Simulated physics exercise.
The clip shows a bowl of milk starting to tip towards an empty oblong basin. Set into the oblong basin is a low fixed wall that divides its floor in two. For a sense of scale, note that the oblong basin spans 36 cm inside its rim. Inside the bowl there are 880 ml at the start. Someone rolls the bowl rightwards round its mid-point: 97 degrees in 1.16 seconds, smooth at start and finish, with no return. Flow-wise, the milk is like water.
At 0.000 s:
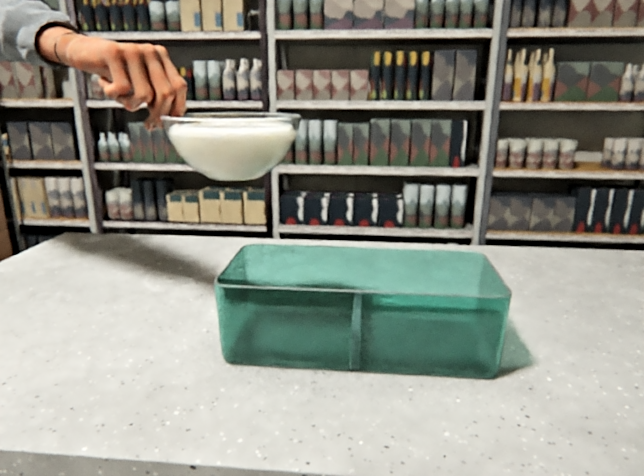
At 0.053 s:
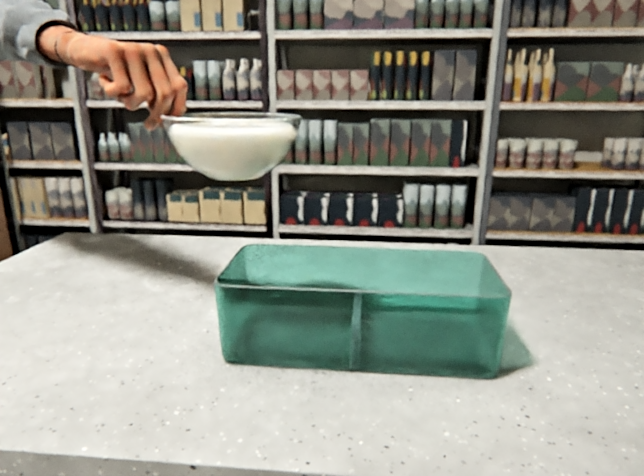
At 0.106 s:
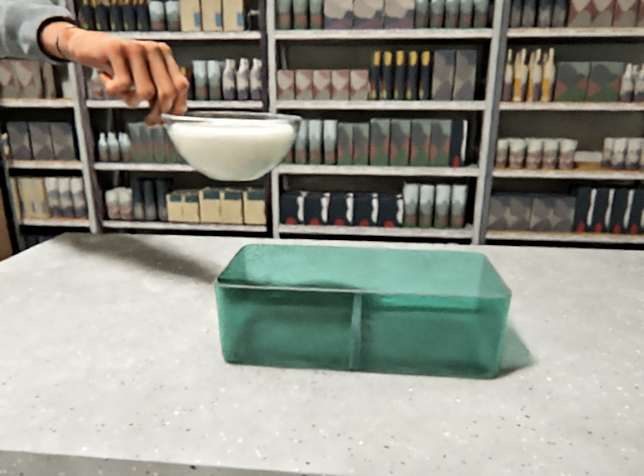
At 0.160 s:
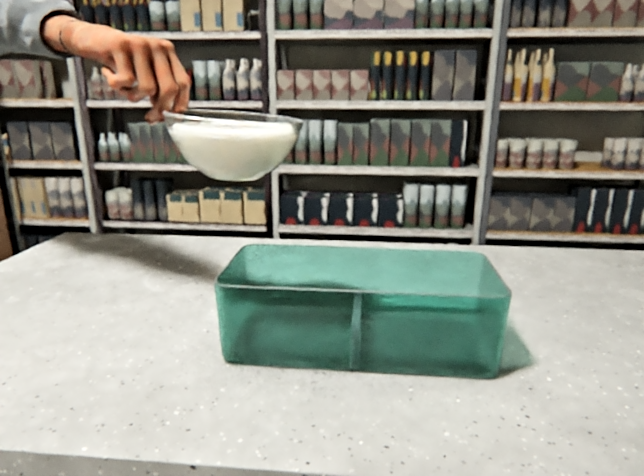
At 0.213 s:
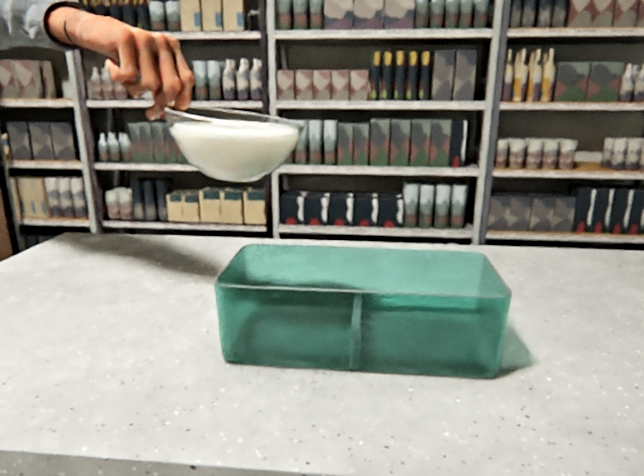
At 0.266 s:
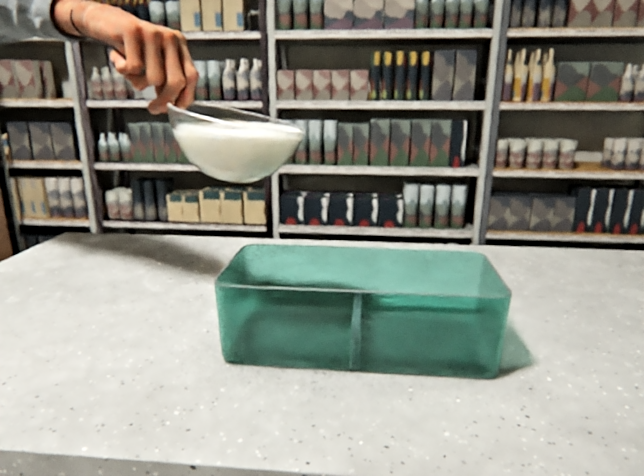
In a shop, a hand gradually tilts a glass bowl of milk slightly to the right.
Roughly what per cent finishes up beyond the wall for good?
Roughly 47 per cent.
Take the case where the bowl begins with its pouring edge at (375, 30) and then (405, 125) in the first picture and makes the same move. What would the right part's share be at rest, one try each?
Try 1: 90 %; try 2: 90 %.
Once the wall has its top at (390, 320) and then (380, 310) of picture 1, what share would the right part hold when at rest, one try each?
First 15, then 5 per cent.
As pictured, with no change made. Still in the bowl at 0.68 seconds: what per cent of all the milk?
At that time about 42 in a hundred parts are still held.
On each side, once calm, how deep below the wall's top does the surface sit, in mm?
Left: Roughly 24 mm; right: Roughly 26 mm.
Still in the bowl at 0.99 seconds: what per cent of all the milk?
Roughly 1 percent remains.
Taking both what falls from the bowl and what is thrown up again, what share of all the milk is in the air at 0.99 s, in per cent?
About 7 % of the total.
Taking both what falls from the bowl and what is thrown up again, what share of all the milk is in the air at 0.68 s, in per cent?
Near 38 per cent at that time.
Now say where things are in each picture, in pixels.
It leans 0°; its right rim is at (300, 118); the milk meets the walls at (174, 126) and (296, 127); the oblong basin's rim runs from (230, 263) to (497, 273); the wall's top is at (357, 313), in the first frame.
It leans 1°; its right rim is at (300, 119); the milk meets the walls at (175, 126) and (297, 128), in the second frame.
It leans 2°; its right rim is at (300, 121); the milk meets the walls at (175, 125) and (297, 129), in the third frame.
It leans 4°; its right rim is at (301, 124); the milk meets the walls at (176, 124) and (298, 130), in the fourth frame.
It leans 8°; its right rim is at (303, 128); the milk meets the walls at (178, 123) and (300, 130), in the fifth frame.
It leans 12°; its right rim is at (304, 133); the milk meets the walls at (181, 125) and (303, 131), in the sixth frame.
After 0.68 s the tilt is 62° and 42 per cent is still to pour, 8 is left of the wall and 13 right of it.
After 0.99 s the tilt is 92° and 1 per cent is still to pour, 46 is left of the wall and 46 right of it.
After 1.31 s the tilt is 97° and 0 per cent is still to pour, 52 is left of the wall and 47 right of it.
After 1.66 s the tilt is 97° and 0 per cent is still to pour, 52 is left of the wall and 47 right of it.
In the end 52 per cent lies left of the wall, 47 right of it and 1 outside.
